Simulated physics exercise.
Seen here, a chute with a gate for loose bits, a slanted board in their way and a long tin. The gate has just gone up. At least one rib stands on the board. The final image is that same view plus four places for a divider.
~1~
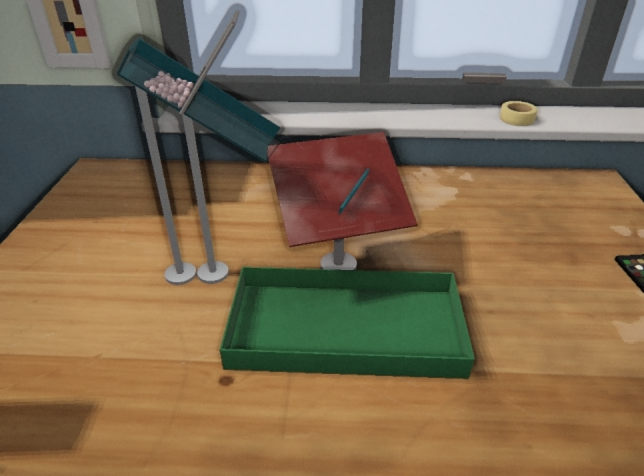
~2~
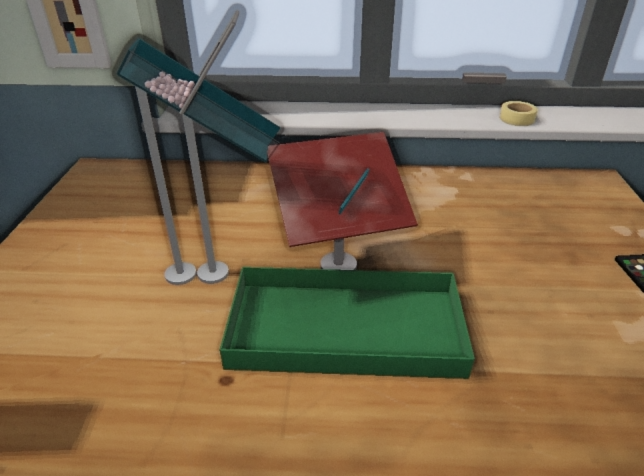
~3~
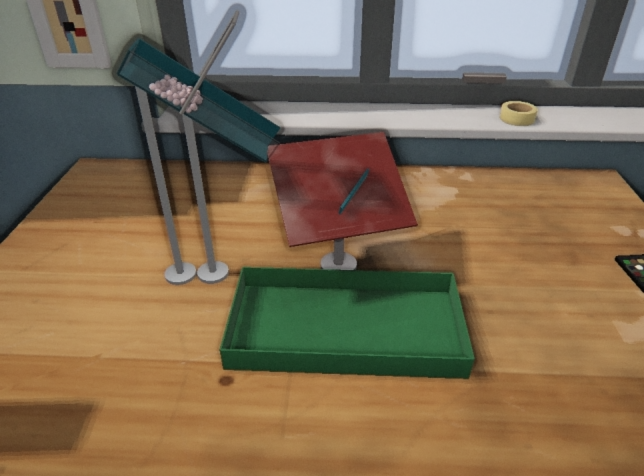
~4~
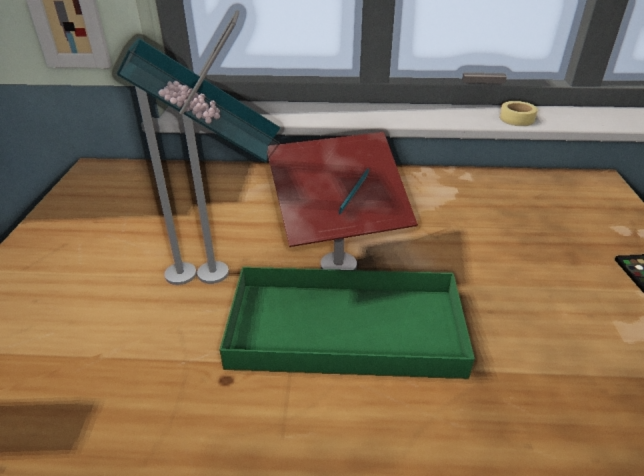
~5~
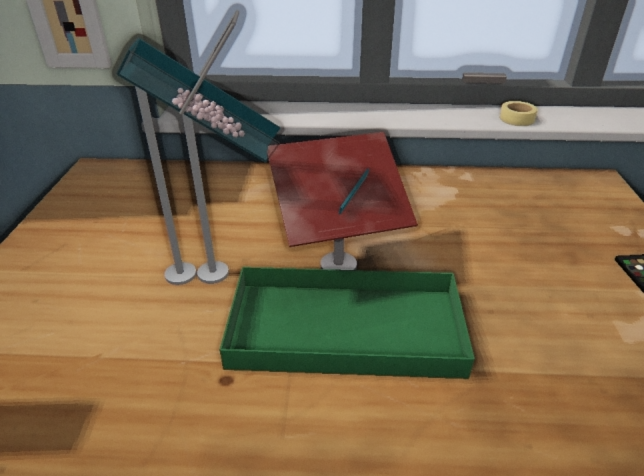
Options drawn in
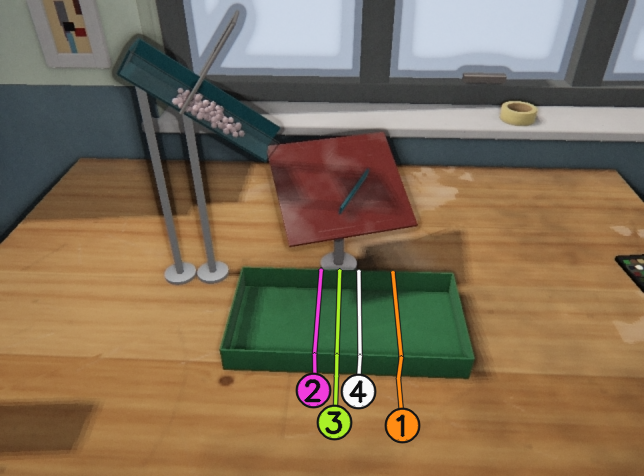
Small pale pink beads slid down a sloping teal chute toward the lower right, spreading out as they went, while the tilted red board with its short rib and the empty green tray stayed still.
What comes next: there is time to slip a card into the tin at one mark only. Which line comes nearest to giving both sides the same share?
Best: 3.
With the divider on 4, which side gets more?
Left.
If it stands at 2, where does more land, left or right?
The right side.
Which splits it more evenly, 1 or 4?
Here it is line 4.
On the marked copy, line 1 crosses the front rim at (401, 356); line 2 crosses the front rim at (314, 353); line 3 crosses the front rim at (336, 354); line 4 crosses the front rim at (360, 355).
For line 1, of what is caught, nearly all on the left of the divider, a small part on the right.
For line 2, of what is caught, a small part on the left of the divider, most on the right.
For line 3, of what is caught, about half on the left of the divider, about half on the right.
For line 4, of what is caught, most on the left of the divider, about a quarter on the right.
